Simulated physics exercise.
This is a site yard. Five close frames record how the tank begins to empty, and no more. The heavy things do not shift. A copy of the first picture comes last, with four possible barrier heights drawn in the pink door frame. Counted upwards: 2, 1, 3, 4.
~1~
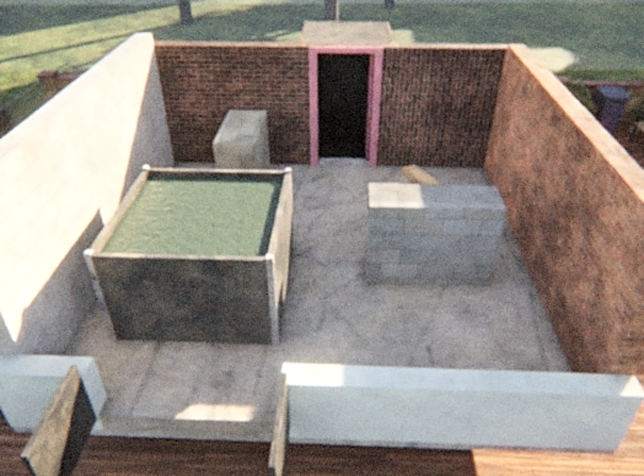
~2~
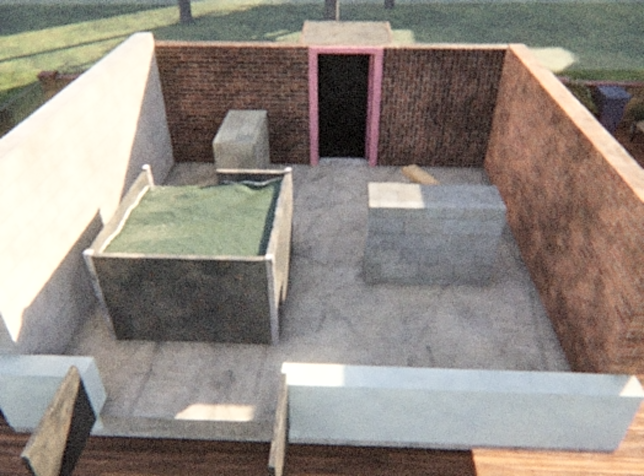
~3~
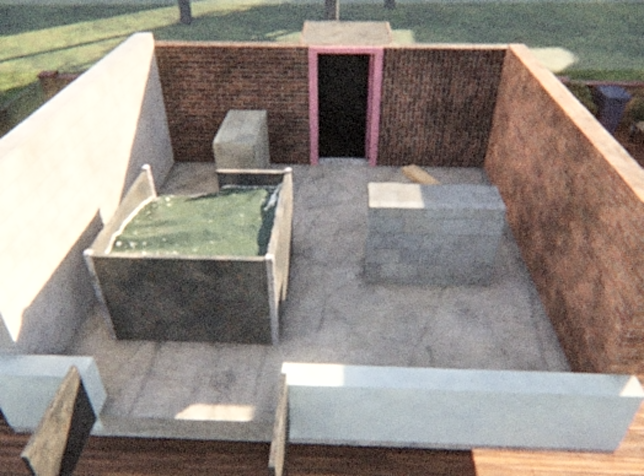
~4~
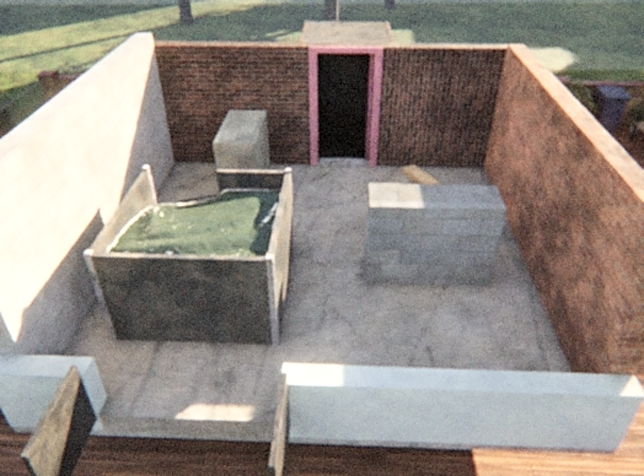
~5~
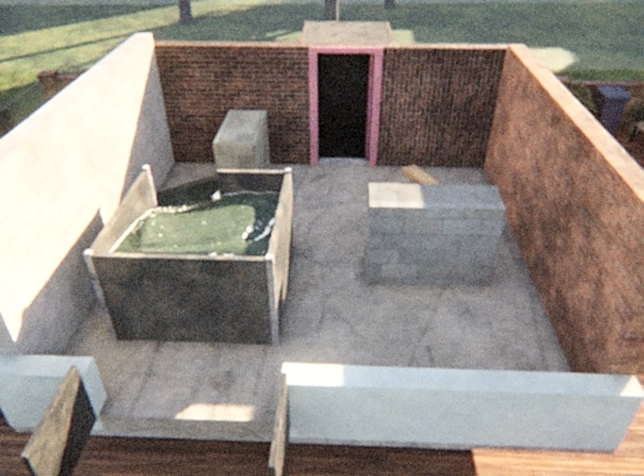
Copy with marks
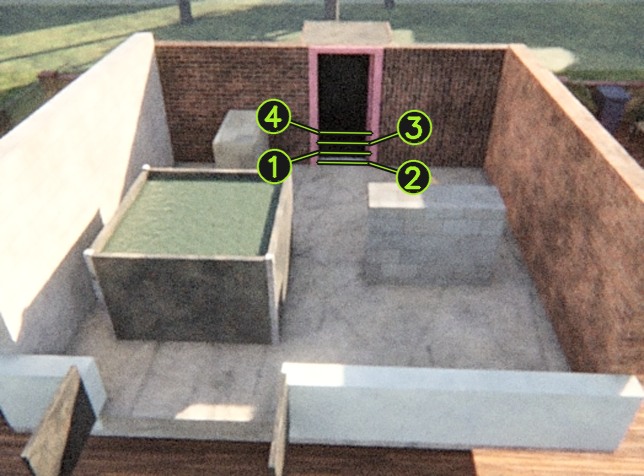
A walled yard with a pink doorway and block stack, the green water in a tank sloshing and sinking lower inside.
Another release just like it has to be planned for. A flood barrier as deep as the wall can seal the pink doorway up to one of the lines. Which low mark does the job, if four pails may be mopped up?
The answer is height 1.
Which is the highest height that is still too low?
Here it is height 2.
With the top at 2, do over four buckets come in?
Yes, it does.
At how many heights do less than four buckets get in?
Three of the four.
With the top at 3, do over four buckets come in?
No, not at all.
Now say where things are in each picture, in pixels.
Water in the tank at rest, its middle at (201, 214); foot of the pink doorway at (343, 165); open gate at (187, 357).
Water covers 1 % of the ground, its front hidden from here.
Water covers 4 % of the ground, its front hidden from here.
Water covers 7 % of the ground, its front hidden from here.
Water covers 12 % of the ground and shows as far out as (212, 179).
On the marked copy, 1 at (344, 153); 2 at (343, 162); 3 at (344, 143); 4 at (344, 132); from the bottom up 2, 1, 3, 4.
With 1, nothing gets over.
With 2, about 8 bucketfuls get in.
With 3, nothing gets over.
With 4, nothing gets over.
